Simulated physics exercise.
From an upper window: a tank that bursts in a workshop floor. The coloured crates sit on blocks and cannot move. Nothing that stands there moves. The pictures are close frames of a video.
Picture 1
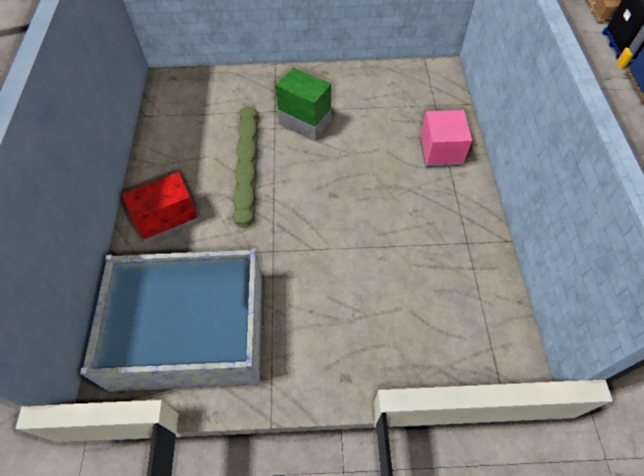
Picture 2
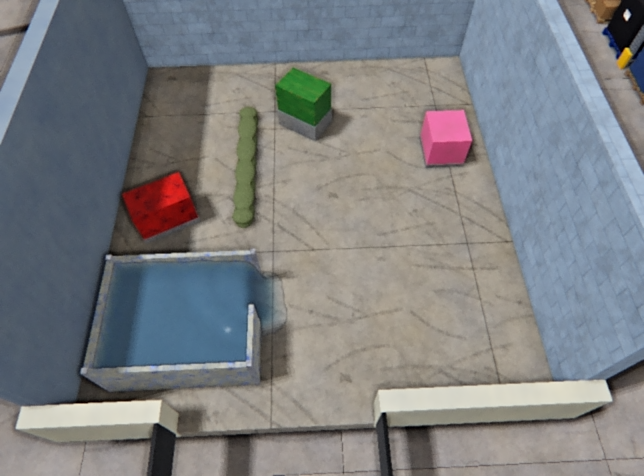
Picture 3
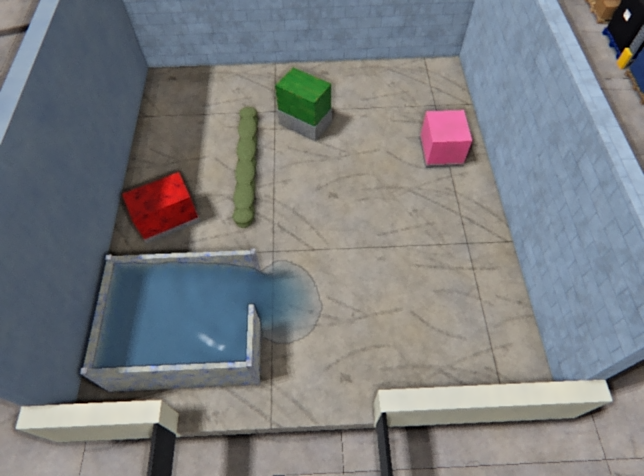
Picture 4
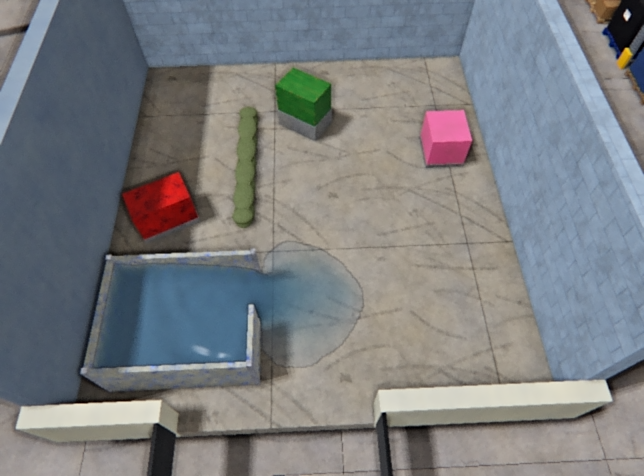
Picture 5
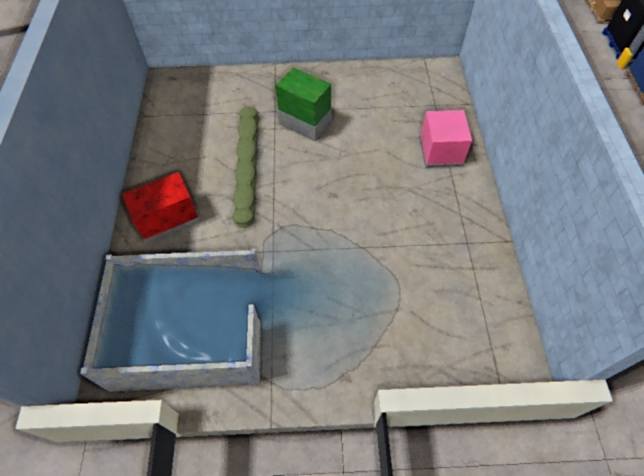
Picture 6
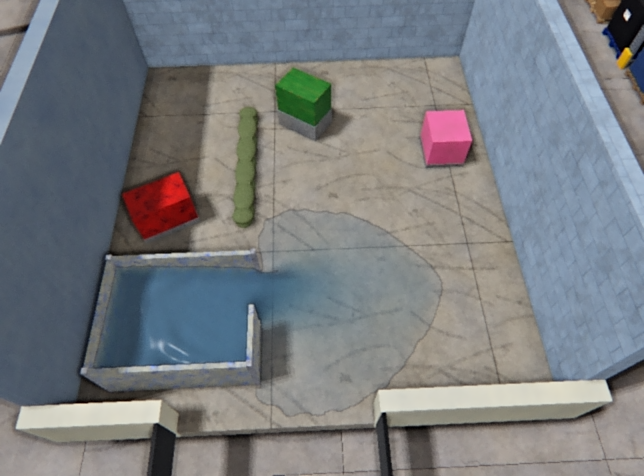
A water tank with pale walls stands at the lower left of a walled workshop floor, seen from a high window. A red block lies behind it beside a knobbly green strip, with a green block on a grey base further back and a pink block at the right. The tank's right side opens, and water pours through the gap, spreading rightward in a widening, rounded sheet.
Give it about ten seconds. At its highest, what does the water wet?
The green crate escapes dry; the pink crate is wetted; the red crate escapes dry.
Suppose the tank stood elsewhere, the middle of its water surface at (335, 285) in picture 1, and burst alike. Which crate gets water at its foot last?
It is the red crate.
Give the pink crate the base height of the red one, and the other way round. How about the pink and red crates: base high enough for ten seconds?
My reading: The pink one is wetted; the red one keeps dry.
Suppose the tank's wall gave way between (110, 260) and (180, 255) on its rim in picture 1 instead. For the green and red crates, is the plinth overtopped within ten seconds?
My reading: Green is spared; red is topped.
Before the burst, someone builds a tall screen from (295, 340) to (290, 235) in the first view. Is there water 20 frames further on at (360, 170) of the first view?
At that place: Covered.
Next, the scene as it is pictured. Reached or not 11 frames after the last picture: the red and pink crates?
In short: Red: Untouched, pink: Yes.
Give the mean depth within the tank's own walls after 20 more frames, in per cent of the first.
Roughly 40 per cent.
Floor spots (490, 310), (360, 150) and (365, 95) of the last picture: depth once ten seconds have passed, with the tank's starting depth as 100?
About 8, 10 and 8 per cent.
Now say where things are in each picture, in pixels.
The first picture shows still water in the water tank at (176, 310).
In the second picture, water pours out at (255, 295) and has run to (265, 275).
In the third picture, the front is at (314, 310), out from the gap at (255, 297).
In the fourth picture, the front is at (354, 286), out from the gap at (256, 298).
In the fifth picture, the front is at (390, 280), out from the gap at (256, 298).
In the sixth picture, water pours out at (256, 298) and has run to (430, 275).
A moment on, water covers 35 % of the floor; the green crate not reached, the pink crate not reached, the red crate not reached.
Next, water covers 40 % of the floor; the green crate water round its plinth, the pink crate water round its plinth, the red crate not reached.
Then, water covers 45 % of the floor; the green crate water round its plinth, the pink crate water round its plinth, the red crate not reached.
Later, water covers 60 % of the floor; the green crate water round its plinth, the pink crate water round its plinth, the red crate not reached.
In the end, water covers 80 % of the floor; the green crate stayed above the water, the pink crate was topped, the red crate stayed above the water.
